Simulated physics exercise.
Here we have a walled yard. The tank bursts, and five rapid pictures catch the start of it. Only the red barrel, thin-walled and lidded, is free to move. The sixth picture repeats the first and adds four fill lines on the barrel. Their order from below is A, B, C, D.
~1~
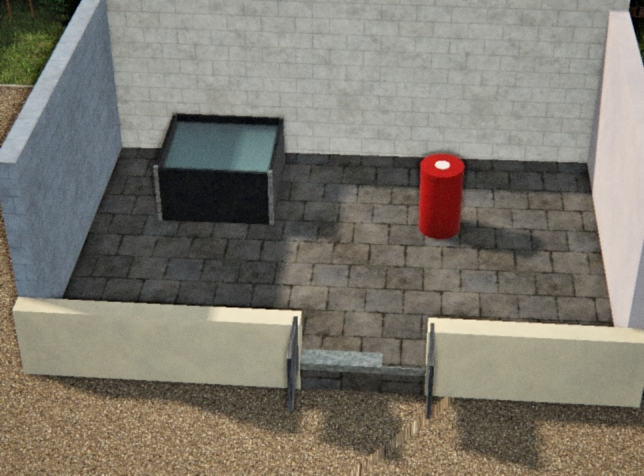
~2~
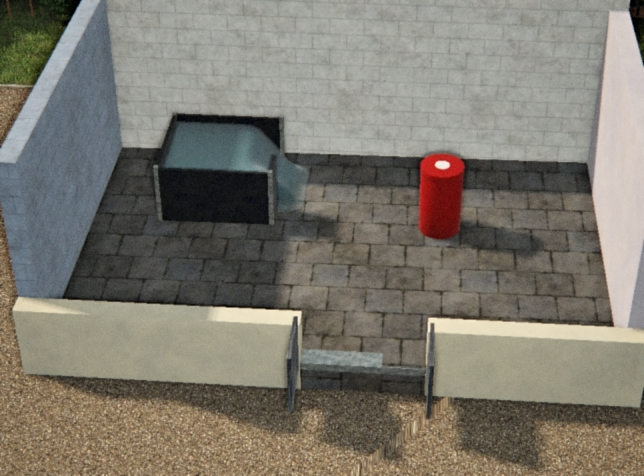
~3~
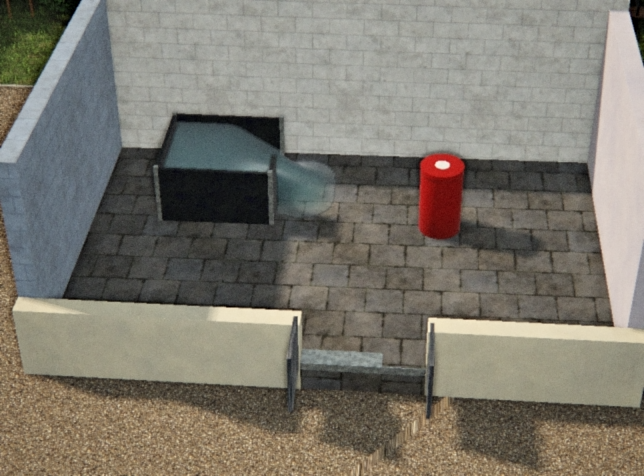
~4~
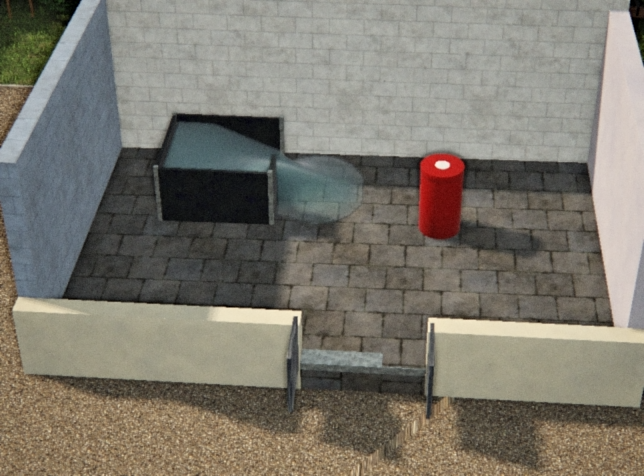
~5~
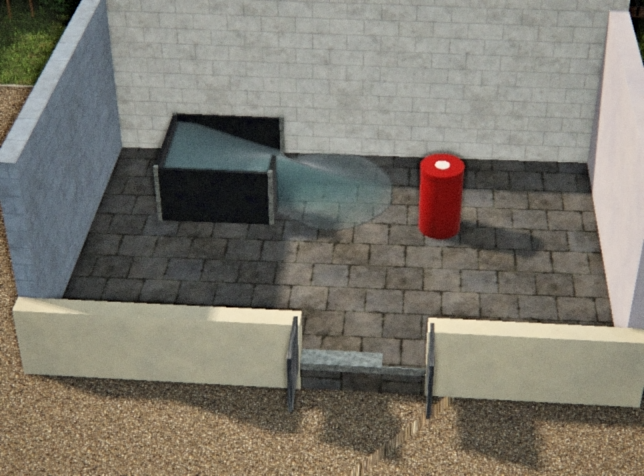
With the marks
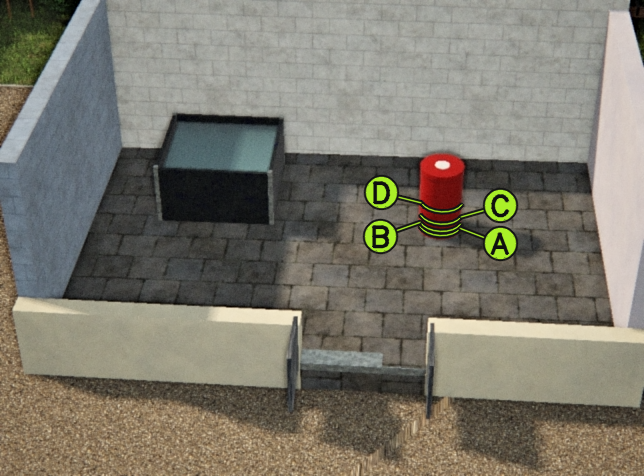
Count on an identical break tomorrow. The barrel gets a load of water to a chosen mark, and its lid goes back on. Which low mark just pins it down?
Choose C.
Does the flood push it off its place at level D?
No, that is safe.
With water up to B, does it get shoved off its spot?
Yes, that goes wrong.
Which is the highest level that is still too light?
It is B.
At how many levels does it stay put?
Two of them.
On the marked copy, A at (439, 235); B at (440, 231); C at (440, 224); D at (441, 211); from the bottom up A, B, C, D.
Choosing A, it is pushed about 3 times its own width away.
Choosing B, it is pushed about its own width away.
Choosing C, it does not move.
Choosing D, it does not move.
